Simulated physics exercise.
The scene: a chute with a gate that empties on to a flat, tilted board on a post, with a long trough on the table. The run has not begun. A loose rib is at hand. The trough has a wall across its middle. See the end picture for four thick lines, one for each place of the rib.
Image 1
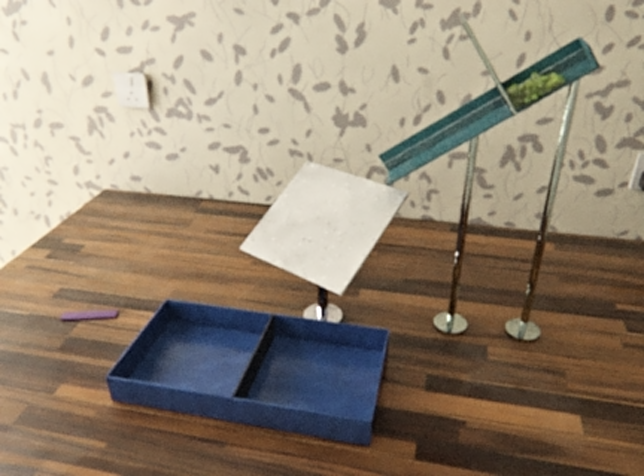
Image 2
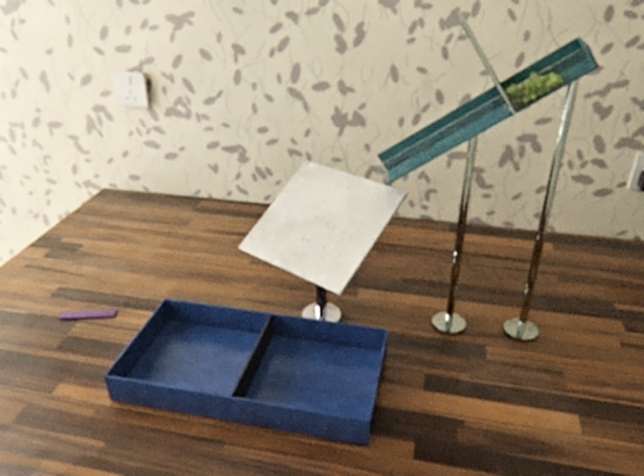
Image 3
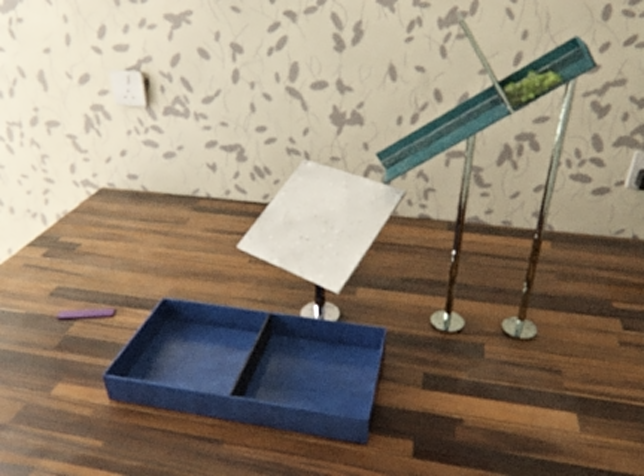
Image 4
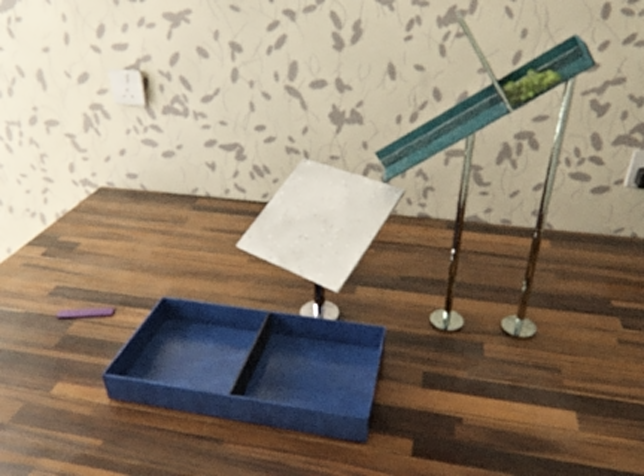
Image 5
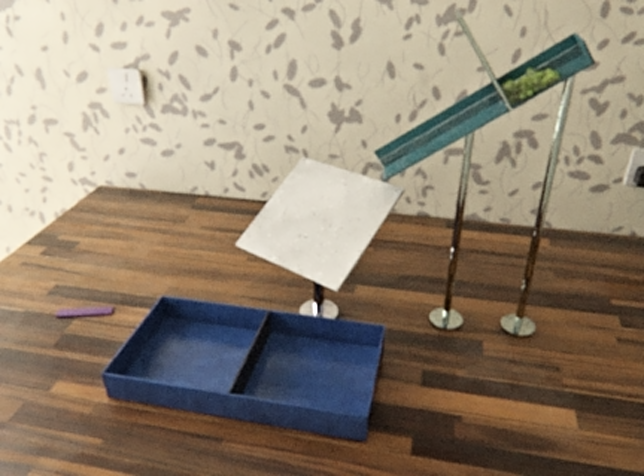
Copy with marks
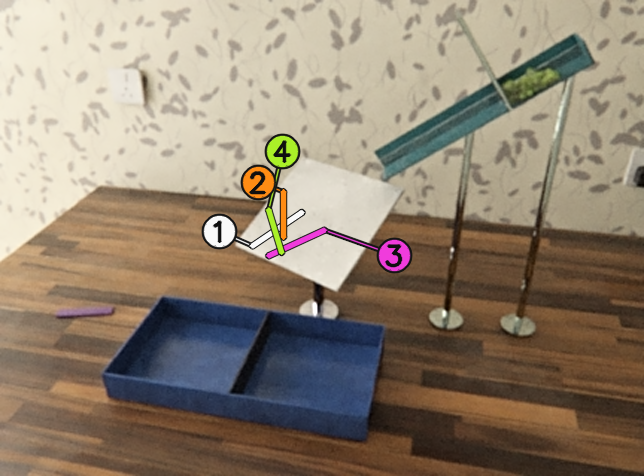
A blue divided tray sits still on a wooden table below a tilted white board and a raised teal chute.
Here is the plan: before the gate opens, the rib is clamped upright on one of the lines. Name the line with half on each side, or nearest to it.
The answer is line 2.
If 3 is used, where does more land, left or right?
More lands on the left.
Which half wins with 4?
Right.
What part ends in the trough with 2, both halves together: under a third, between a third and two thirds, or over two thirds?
Line 2 gives over two thirds.
On the marked copy, line 1 from (301, 212) to (252, 245); line 2 from (283, 191) to (283, 237); line 3 from (324, 230) to (268, 255); line 4 from (268, 209) to (281, 252).
With 1, of what is caught, almost all in the left half, about a tenth in the right.
With 2, of what is caught, roughly half in the left half, roughly half in the right.
With 3, of what is caught, almost all in the left half, about a tenth in the right.
With 4, of what is caught, about a tenth in the left half, the larger part in the right.
